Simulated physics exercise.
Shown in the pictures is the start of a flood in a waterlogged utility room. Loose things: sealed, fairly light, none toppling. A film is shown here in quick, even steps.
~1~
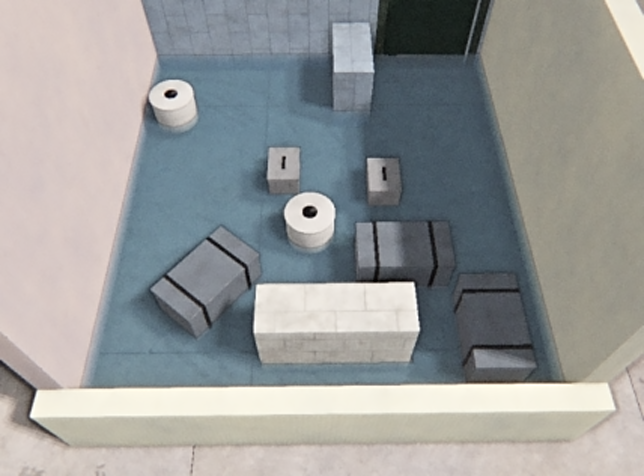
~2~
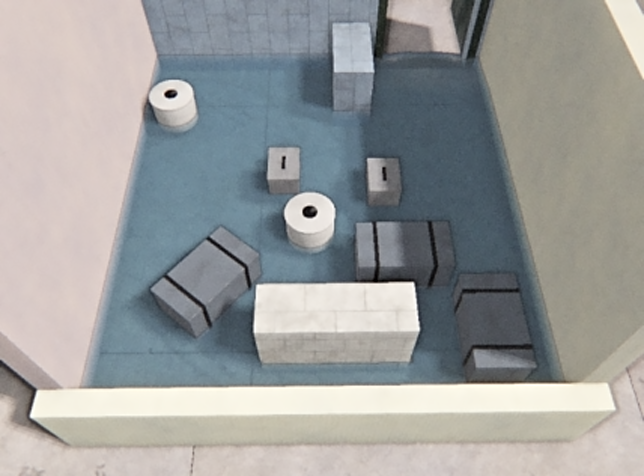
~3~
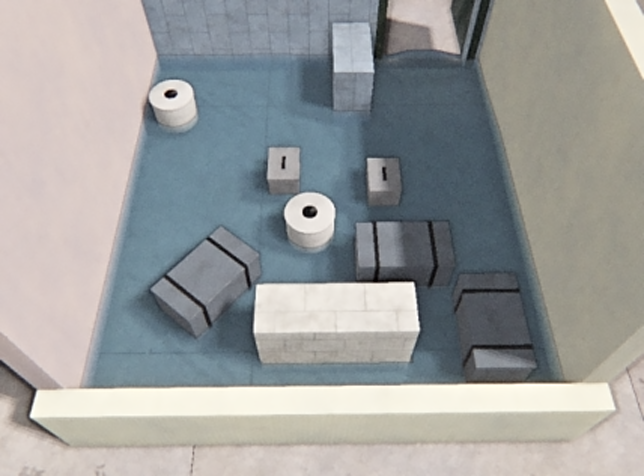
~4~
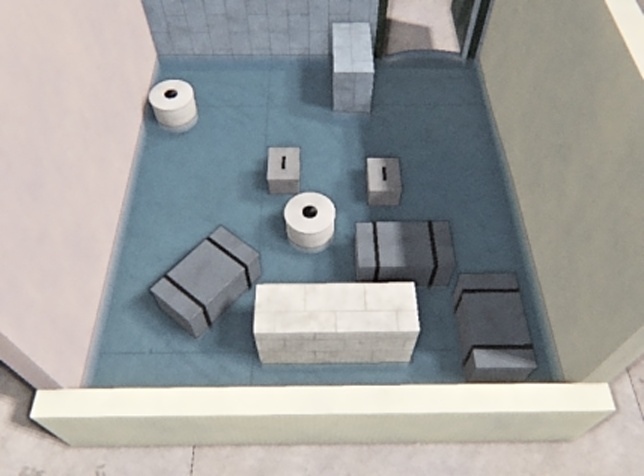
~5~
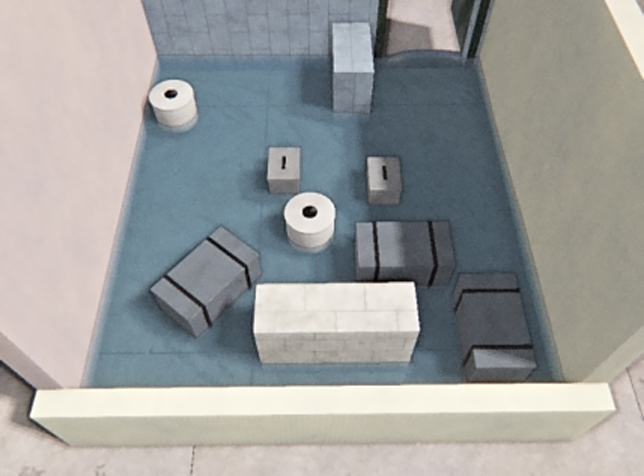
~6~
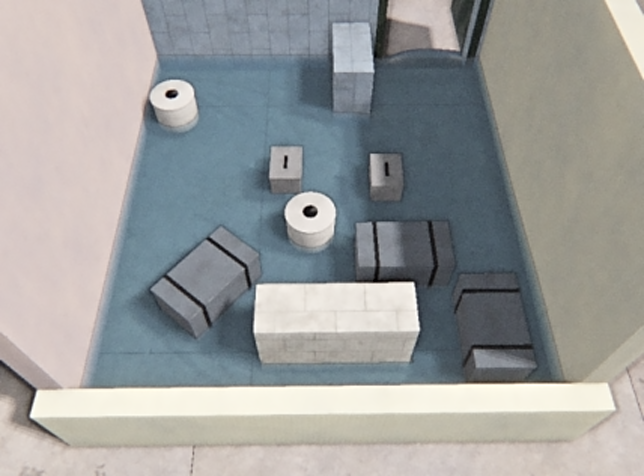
A dark doorway opens at the back of the blue-floored room while the scattered objects barely move.
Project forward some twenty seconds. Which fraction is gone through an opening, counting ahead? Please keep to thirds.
Keeping to thirds, one to two thirds.
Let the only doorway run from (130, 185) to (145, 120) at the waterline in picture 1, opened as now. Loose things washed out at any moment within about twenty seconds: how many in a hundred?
Share reached: 70 %.
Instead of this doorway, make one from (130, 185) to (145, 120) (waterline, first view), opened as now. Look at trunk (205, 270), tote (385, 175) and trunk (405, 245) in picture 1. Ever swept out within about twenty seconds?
Object one: Leaves; object two: Leaves; object three: Remains.
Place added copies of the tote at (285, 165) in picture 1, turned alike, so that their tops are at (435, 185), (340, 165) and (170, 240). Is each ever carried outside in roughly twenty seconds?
The three, in sequence: Departs, departs and remains behind.
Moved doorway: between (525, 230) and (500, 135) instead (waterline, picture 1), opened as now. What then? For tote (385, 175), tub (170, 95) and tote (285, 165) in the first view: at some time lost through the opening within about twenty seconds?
The first one exits, the second never exits, the third exits.
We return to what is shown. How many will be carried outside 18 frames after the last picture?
The number comes to 1.
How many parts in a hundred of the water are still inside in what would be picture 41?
About 54 percent.
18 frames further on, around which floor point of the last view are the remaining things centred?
Mean floor position: Approx. (358, 195) px, last view.
A moment on, 0 of 7 are out; 7 afloat.
Next, 1 of 7 are out; 6 afloat.
Later, 3 of 7 are out; 4 afloat.
In the end, 4 of 7 are out; 2 afloat.
